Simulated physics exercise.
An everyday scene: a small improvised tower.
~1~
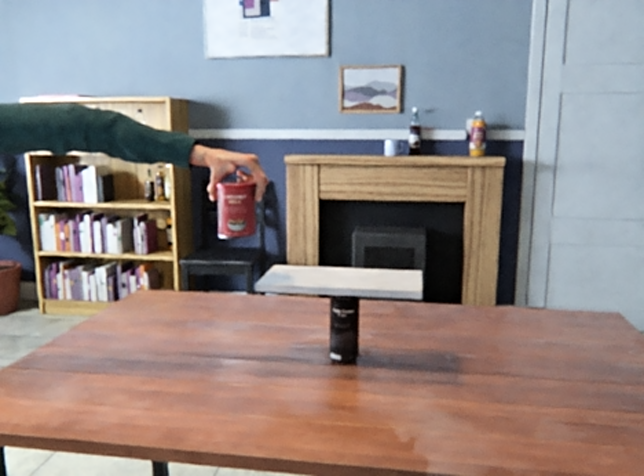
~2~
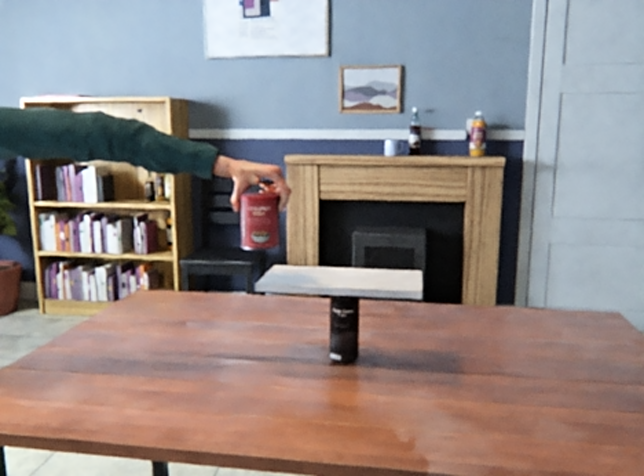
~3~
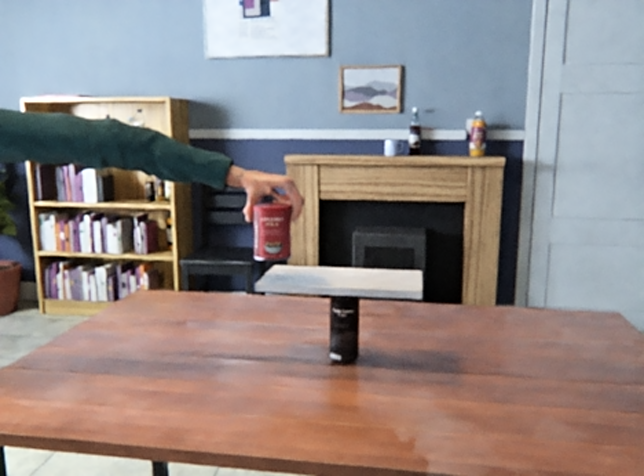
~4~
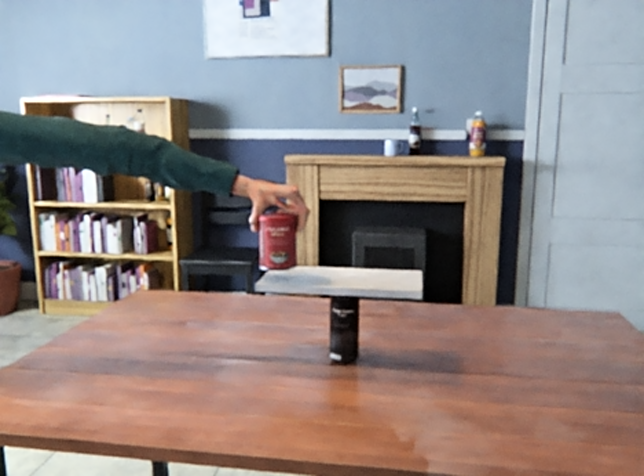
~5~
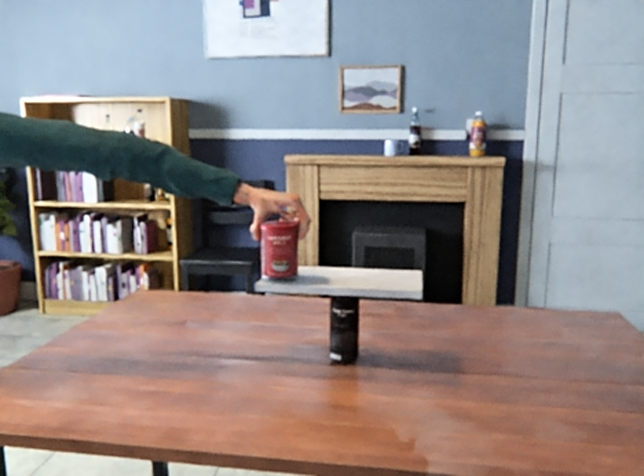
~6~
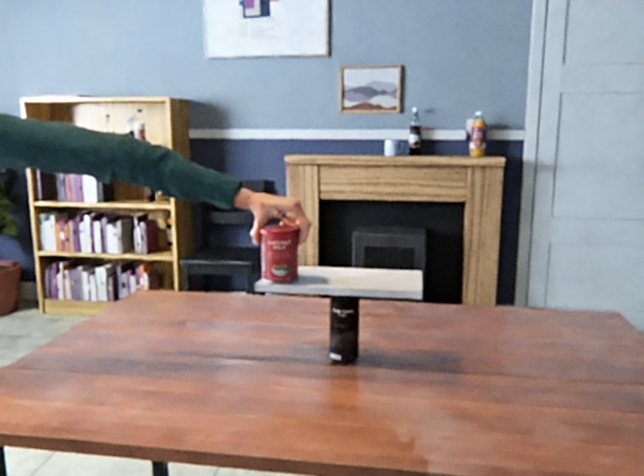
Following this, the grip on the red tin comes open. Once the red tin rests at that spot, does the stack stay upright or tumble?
My guess is it moves out of place.
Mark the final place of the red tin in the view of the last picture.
Roughly at pixel (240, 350).
Then, 0.40 s after the last picture, red tin now fallen; white board tipped 36° from how it was.
Then, 0.60 s after the last picture, white board on its side.
Then, 1.30 s after the last picture, red tin resting near (240, 350).
Then, 1.70 s after the last picture, white board now fallen.
At rest, fallen, red tin and white board; black can in place. Seen from the same camera at the end, red tin near (240, 350). The stack comes apart.
